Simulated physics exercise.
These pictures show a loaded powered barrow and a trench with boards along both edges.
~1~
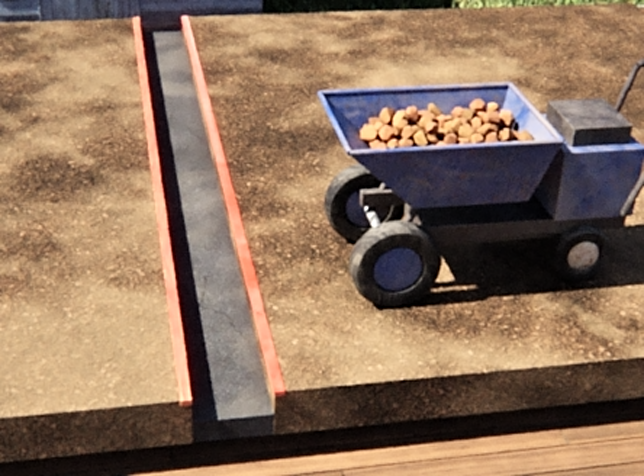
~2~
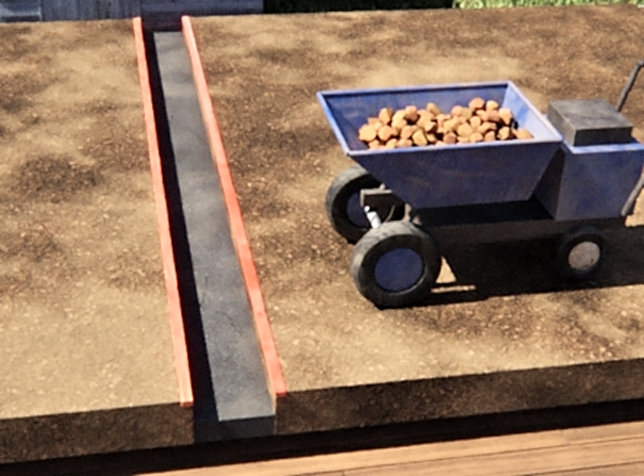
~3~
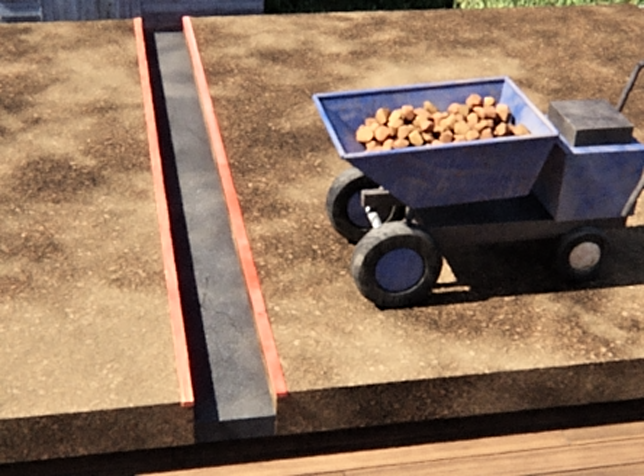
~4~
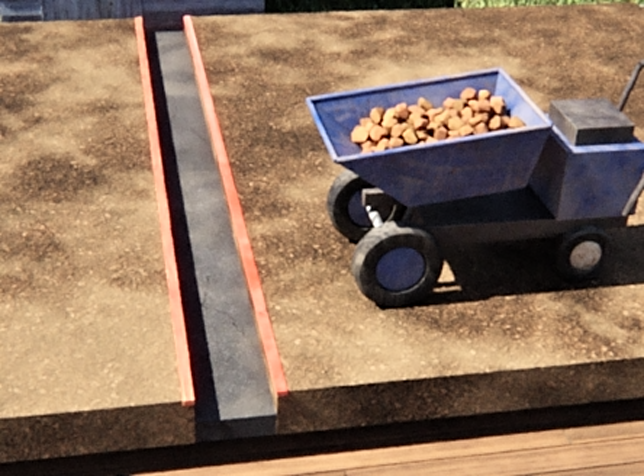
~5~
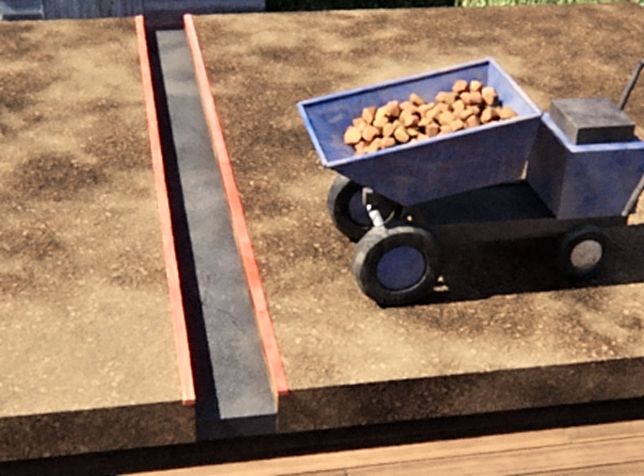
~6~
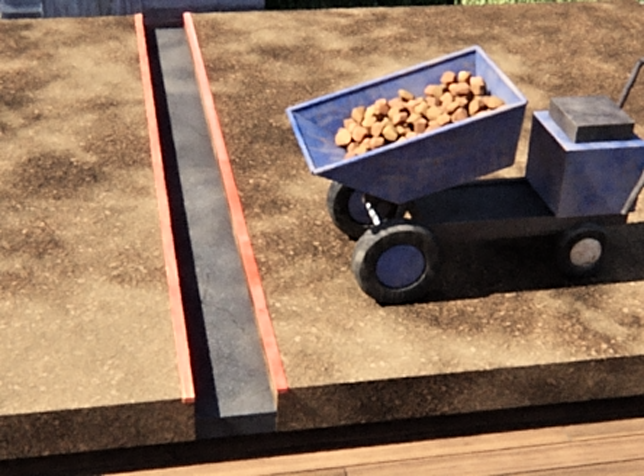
The clip opens on a small blue powered barrow, its level skip full of brown lumps, standing right of a shallow trench edged with orange boards. The wheels stay put while the skip tilts toward the trench, barely at first, then clearly, its rear rising away from the chassis with the lumps still inside.
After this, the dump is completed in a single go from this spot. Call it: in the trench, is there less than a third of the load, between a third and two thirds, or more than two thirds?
More than two thirds of the load is in the trench.
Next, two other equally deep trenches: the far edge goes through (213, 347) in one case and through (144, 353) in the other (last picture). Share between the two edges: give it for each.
I'd put it near 50 in a hundred, then near 100 in a hundred.
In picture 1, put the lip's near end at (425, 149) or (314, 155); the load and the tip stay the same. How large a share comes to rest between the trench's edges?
You'd see around 50 per cent the first time and around 50 per cent the second.
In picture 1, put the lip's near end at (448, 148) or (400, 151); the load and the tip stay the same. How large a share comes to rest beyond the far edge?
0 and 0 percent, in that order.
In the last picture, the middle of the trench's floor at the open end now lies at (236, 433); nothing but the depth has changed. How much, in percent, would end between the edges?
Something close to 90 per cent.
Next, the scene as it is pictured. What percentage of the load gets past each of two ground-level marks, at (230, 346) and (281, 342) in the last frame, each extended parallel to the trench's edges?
In order: 60 percent, then 100 percent.
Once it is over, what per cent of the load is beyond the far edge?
Roughly 15 in a hundred.
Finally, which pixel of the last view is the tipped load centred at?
Centre at rest, last view: Approx. (208, 285).
Shortly afterwards, skip tipped steeply; the whole lot in the skip.
Next, skip tipped steeply; near two thirds in the skip; near a third in or heaped over the trench; only a few falling.
Some moments later, skip tipped right over; only a few in the skip; the bulk in or heaped over the trench; a little beyond it.
In the end, skip tipped right over; only a few in the skip; only a few short of the trench; the bulk in or heaped over the trench; a little beyond it.
